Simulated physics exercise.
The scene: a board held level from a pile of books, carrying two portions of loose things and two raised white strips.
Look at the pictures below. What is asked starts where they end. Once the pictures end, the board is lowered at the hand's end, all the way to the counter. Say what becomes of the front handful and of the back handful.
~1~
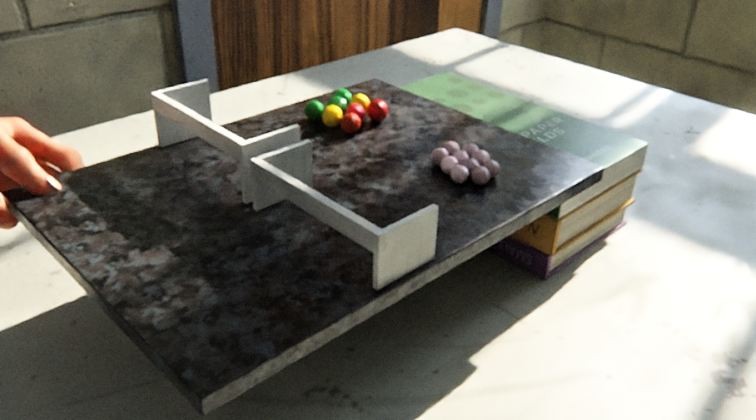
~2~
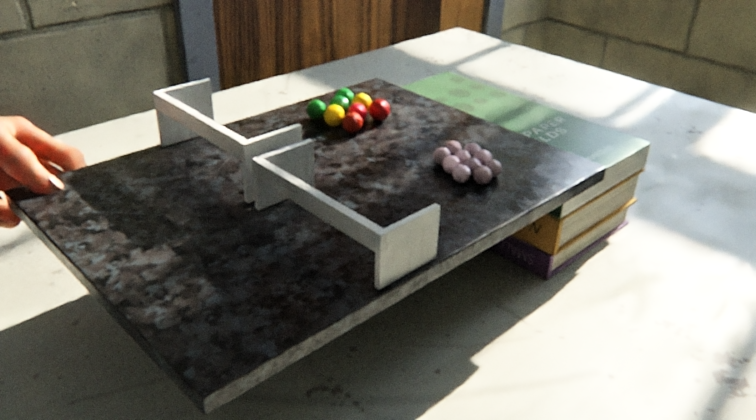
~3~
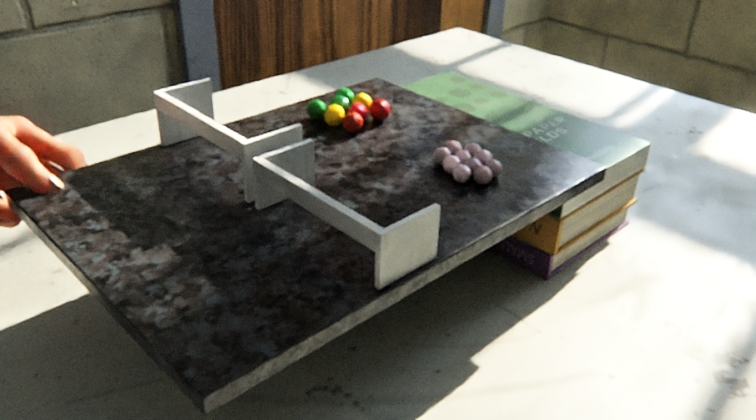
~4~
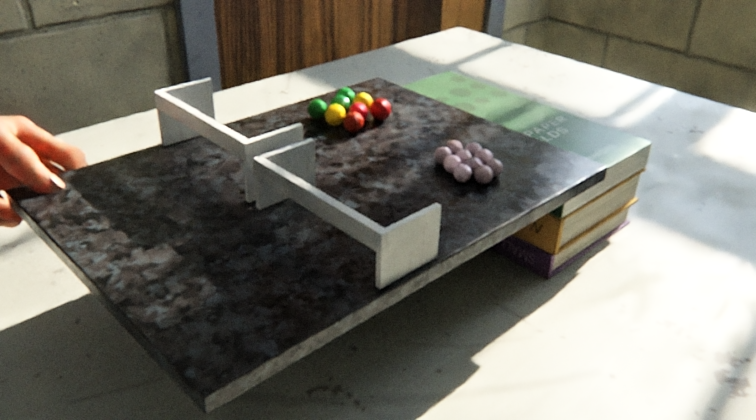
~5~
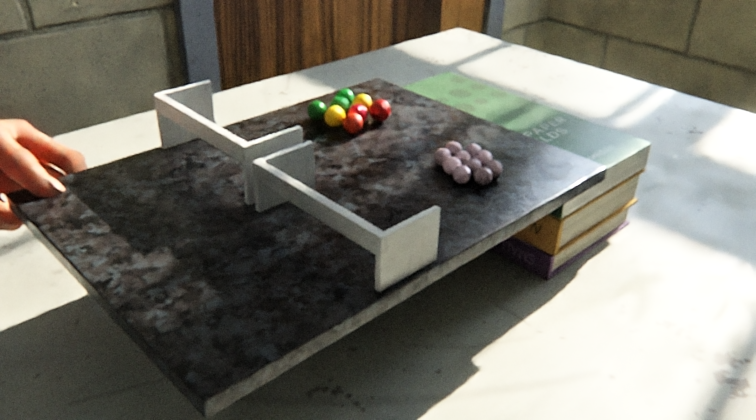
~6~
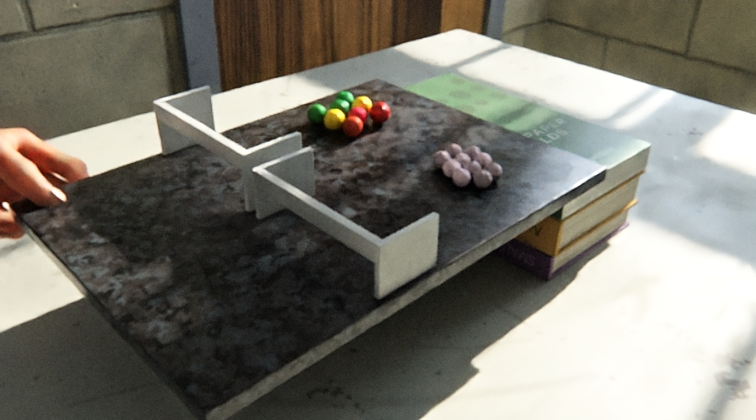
Well, the front handful squeezes underneath, and the back handful squeezes underneath.
Then, 0.41 s on from there, board sloping at 12°; front handful on its way down; back handful on its way down.
Then, 0.78 s on from there, board resting at 15°; front handful the whole lot past its gate; back handful the whole lot past its gate.
In the end, board resting at 15°; front handful the whole lot past its gate; back handful the whole lot past its gate.
